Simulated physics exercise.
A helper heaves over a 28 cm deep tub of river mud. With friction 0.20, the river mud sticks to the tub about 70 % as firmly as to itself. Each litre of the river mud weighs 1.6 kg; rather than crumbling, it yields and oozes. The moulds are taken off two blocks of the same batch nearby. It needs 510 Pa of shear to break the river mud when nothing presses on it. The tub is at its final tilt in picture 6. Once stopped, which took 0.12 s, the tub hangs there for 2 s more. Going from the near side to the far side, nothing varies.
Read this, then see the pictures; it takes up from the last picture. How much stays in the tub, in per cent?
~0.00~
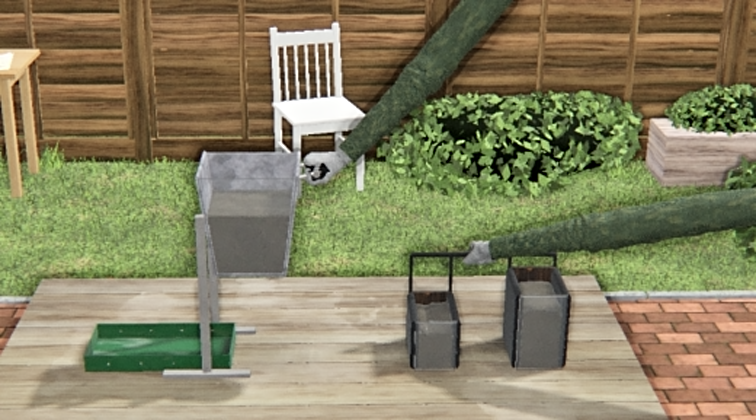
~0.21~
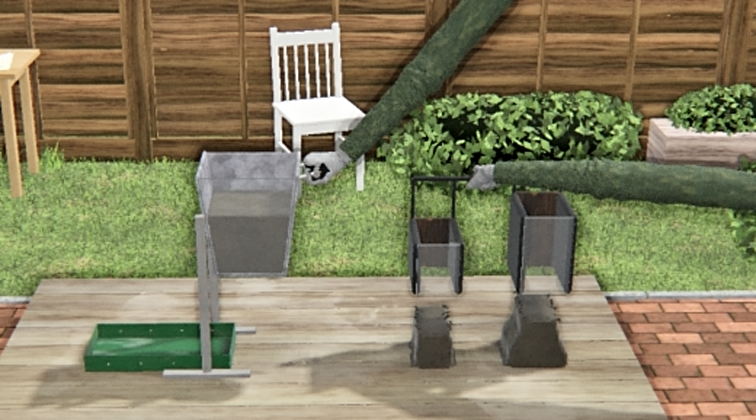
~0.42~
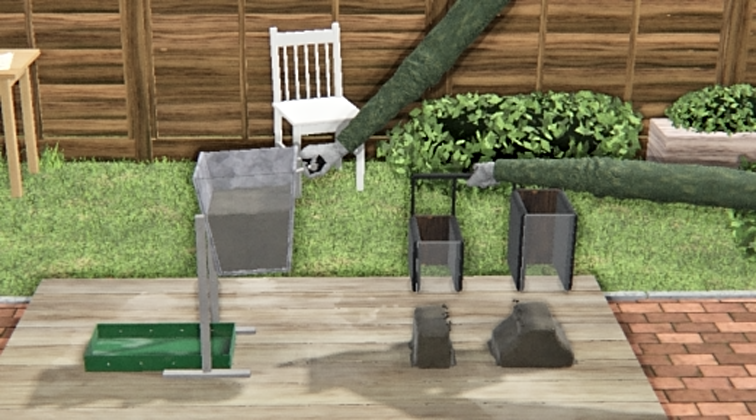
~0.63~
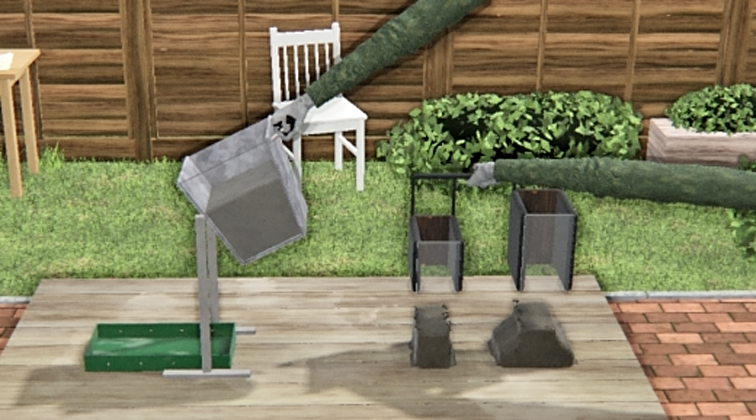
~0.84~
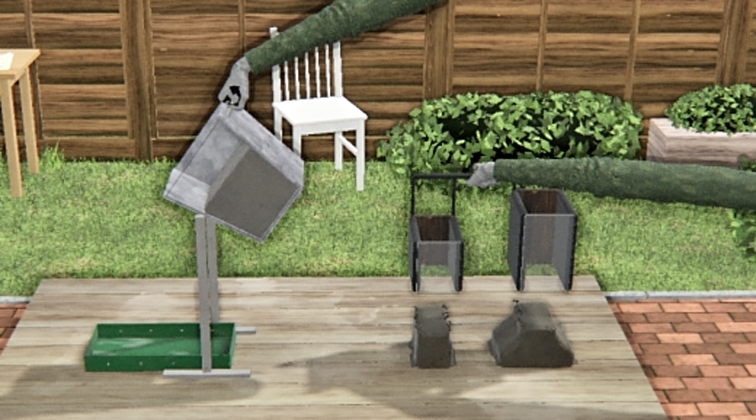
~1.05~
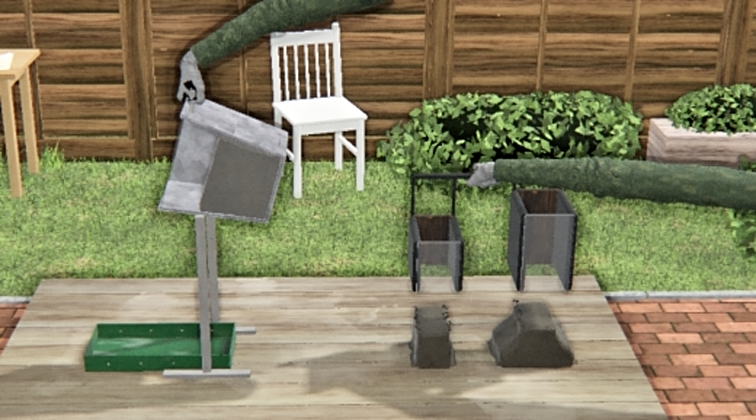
Roughly 100 per cent stays in the tub.
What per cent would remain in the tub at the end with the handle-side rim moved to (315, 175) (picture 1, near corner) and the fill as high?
Around 90 percent would still be in the tub at the end.
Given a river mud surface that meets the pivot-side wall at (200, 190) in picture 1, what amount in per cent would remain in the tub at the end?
In that case, around 90 percent.
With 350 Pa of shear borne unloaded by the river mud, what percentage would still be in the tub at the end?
Roughly 95 per cent.
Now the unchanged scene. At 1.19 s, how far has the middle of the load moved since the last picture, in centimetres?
Something like 2 cm, give or take.
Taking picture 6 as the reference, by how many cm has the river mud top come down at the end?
Roughly 4 cm.
After 1.19 s, the tub is at 75 degrees and holds 100 %.
After 1.36 s, the tub is at 75 degrees and holds 100 %.
After 1.53 s, the tub is at 75 degrees and holds 100 %.
After 1.70 s, the tub is at 75 degrees and holds 100 %.
After 3.05 s, the tub is at 75 degrees and holds 100 %.
